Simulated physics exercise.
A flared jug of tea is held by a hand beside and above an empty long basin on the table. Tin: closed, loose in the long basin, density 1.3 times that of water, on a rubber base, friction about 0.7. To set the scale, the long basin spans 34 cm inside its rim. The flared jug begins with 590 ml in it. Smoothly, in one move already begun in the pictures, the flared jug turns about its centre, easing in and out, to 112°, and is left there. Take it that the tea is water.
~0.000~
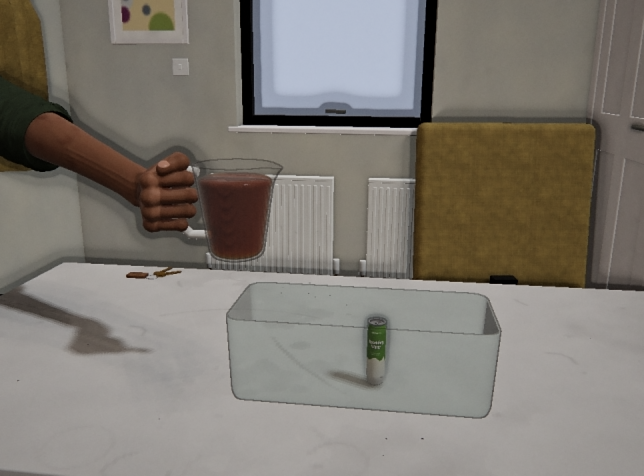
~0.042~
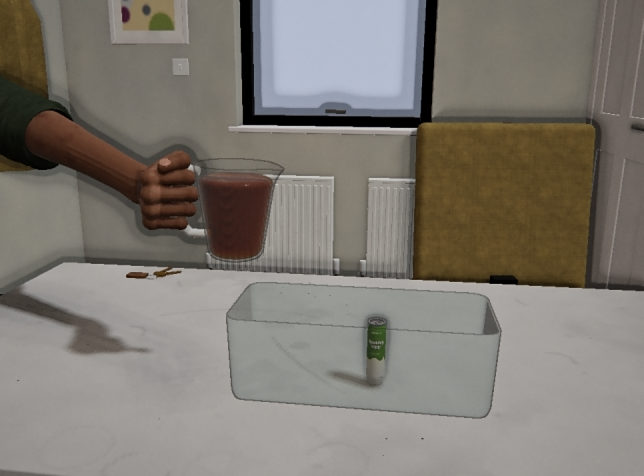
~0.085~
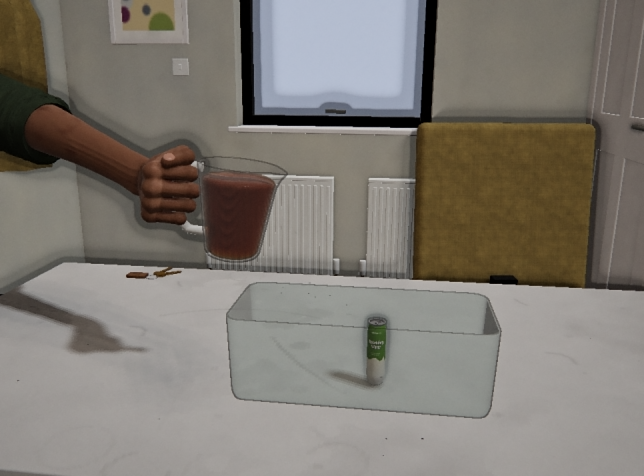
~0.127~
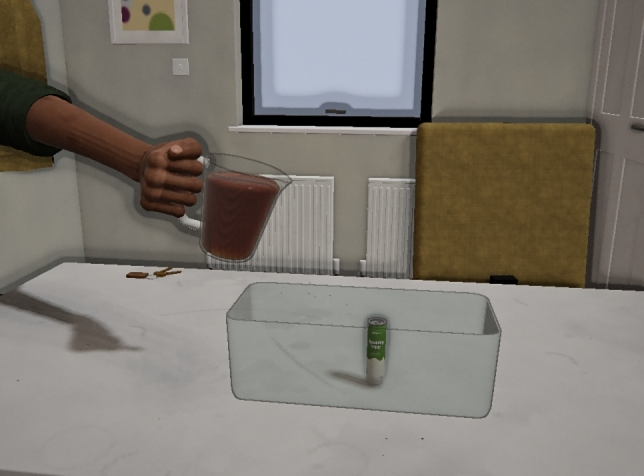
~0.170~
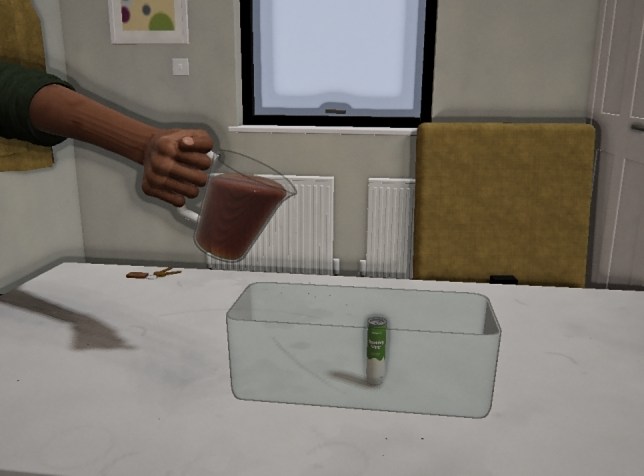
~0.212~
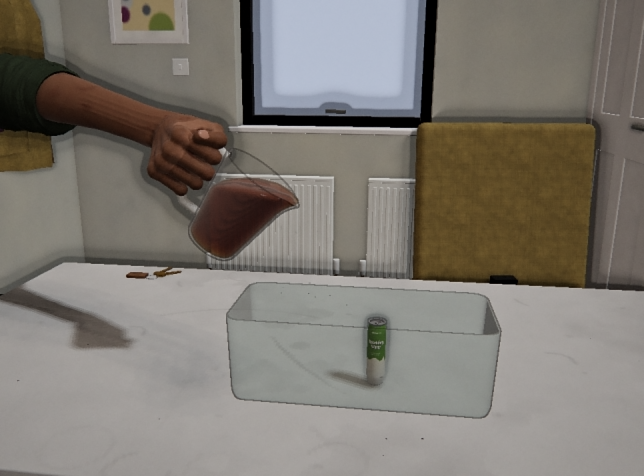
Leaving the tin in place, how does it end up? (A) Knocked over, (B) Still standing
Still standing (B).
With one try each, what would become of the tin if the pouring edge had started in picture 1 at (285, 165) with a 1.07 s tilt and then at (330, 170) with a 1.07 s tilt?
The tin stays vertical the first time and overturns the second time.
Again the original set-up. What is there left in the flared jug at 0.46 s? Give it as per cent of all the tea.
Around 42 percent.
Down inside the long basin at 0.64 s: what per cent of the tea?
I'd say roughly 86 in a hundred of it.
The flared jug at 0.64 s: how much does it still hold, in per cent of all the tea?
About 5 % is still there.
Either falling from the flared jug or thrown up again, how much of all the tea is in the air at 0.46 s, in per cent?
Estimate: Some 26 % of the total.
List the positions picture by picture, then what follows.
It leans 0°; its right rim is at (283, 167); the tea meets the walls at (201, 177) and (274, 179); the long basin's rim runs from (239, 300) to (494, 315); the tin's top is at (377, 325), in the first picture.
It leans 2°; its right rim is at (284, 168); the tea meets the walls at (201, 176) and (274, 179), in the second picture.
It leans 7°; its right rim is at (288, 173); the tea meets the walls at (204, 173) and (277, 182), in the third picture.
It leans 15°; its right rim is at (292, 181); the tea meets the walls at (209, 172) and (281, 184), in the fourth picture.
It leans 25°; its right rim is at (297, 192); the tea meets the walls at (212, 177) and (288, 189), in the fifth picture.
It leans 37°; its right rim is at (300, 206); the tea meets the walls at (207, 195) and (298, 198); 1 per cent is over the edge, in the sixth picture.
After 0.46 s the tilt is 106° and 43 per cent is still to pour; the tin stands where it began.
After 0.64 s the tilt is 112° and 5 per cent is still to pour; the tin stands where it began.
After 0.83 s the tilt is 112° and 0 per cent is still to pour; the tin stands where it began.
After 1.04 s the tilt is 112° and 0 per cent is still to pour; the tin stands where it began.
In the end the tin stands where it began.
